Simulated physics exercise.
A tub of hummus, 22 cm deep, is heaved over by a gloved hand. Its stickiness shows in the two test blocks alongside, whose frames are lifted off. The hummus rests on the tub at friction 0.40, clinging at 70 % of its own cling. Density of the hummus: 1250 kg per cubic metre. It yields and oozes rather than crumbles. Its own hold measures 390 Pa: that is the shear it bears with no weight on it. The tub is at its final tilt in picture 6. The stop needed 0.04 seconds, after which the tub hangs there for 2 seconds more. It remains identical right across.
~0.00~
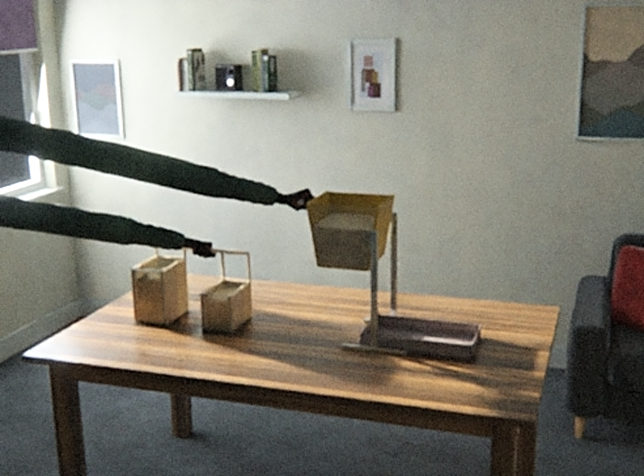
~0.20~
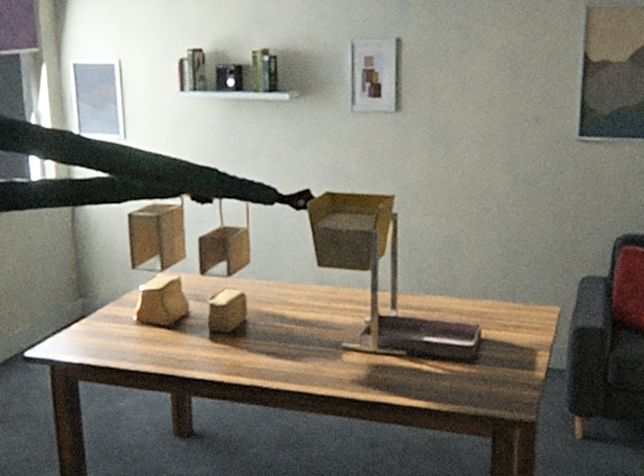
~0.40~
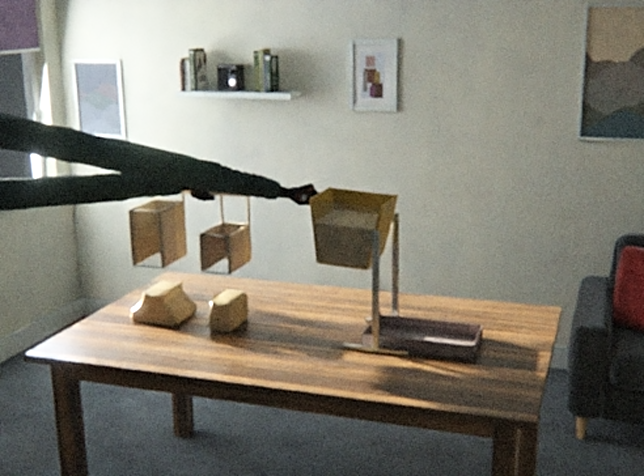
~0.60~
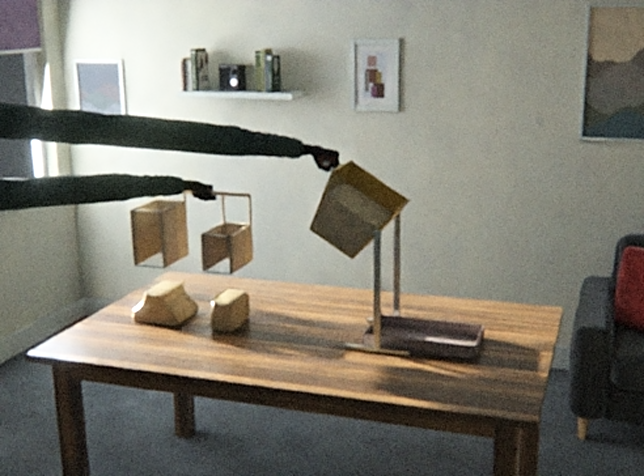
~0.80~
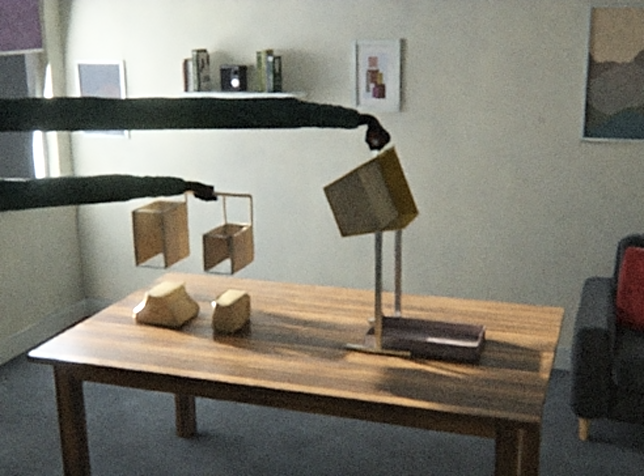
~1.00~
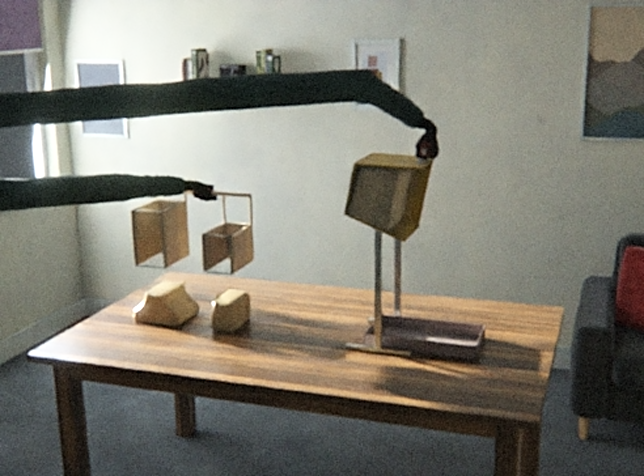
Two dark arms lift open boxes off two tan blocks, then tilt a tub right.
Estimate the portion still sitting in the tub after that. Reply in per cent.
The portion still in the tub is near 0 %.
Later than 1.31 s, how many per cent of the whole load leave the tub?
Around 30 percent of the load.
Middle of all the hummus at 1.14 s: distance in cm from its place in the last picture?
9 cm.
After 1.14 s, the tub is at 101 degrees and holds 86 %.
After 1.31 s, the tub is at 101 degrees and holds 30 %.
After 1.48 s, the tub is at 101 degrees and holds 0 %.
After 1.65 s, the tub is at 101 degrees and holds 0 %.
After 3.00 s, the tub is at 101 degrees and holds 0 %.
